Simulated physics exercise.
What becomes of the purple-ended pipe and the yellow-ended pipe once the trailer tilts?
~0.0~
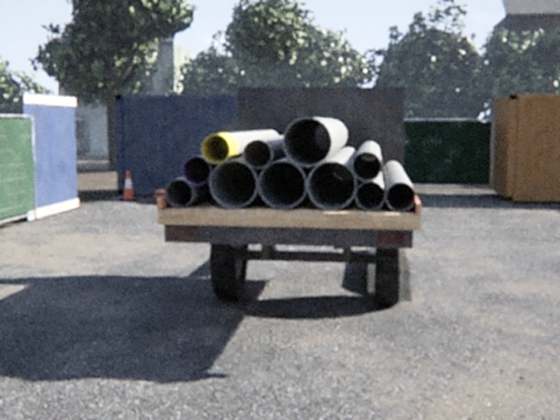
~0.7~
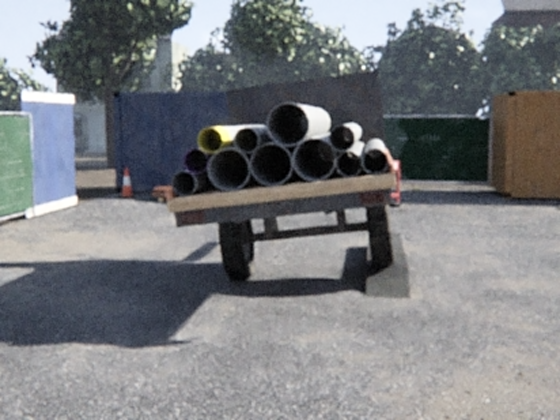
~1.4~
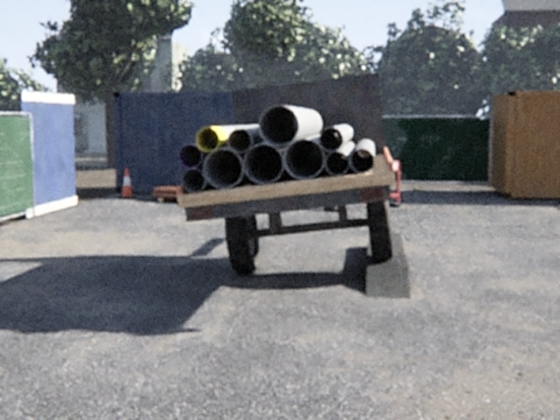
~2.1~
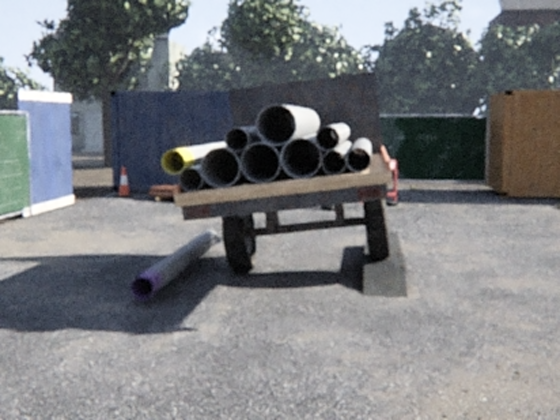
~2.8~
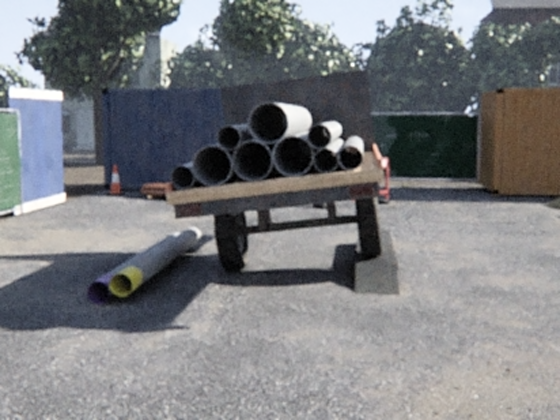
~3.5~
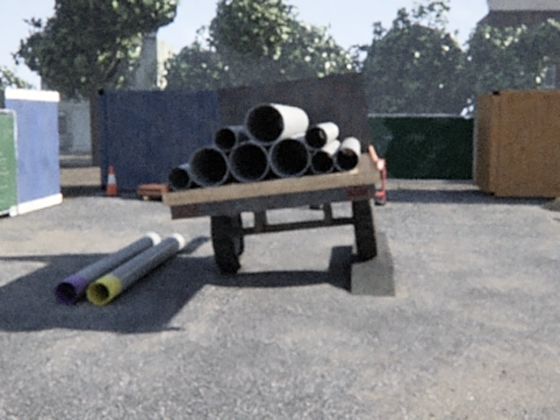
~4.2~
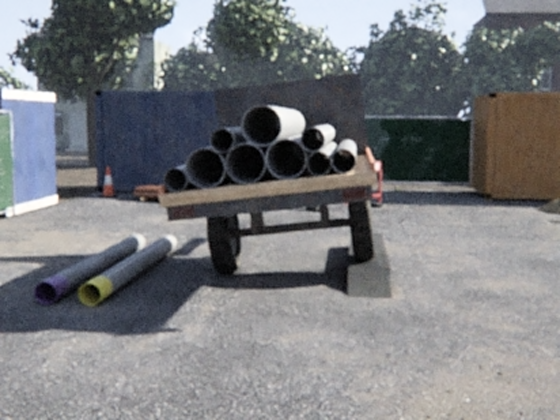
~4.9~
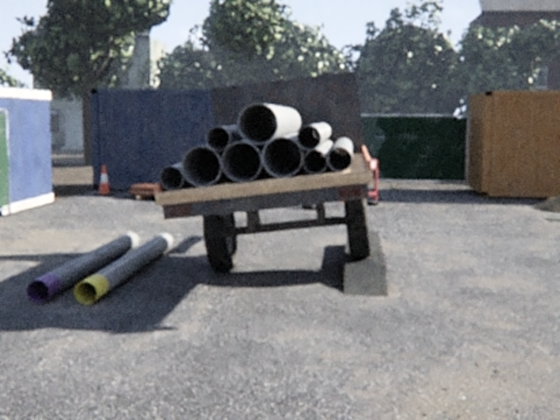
Both go over the left side of the trailer, the purple-ended pipe first and then the yellow-ended one, and they end up lying on the ground to the left.
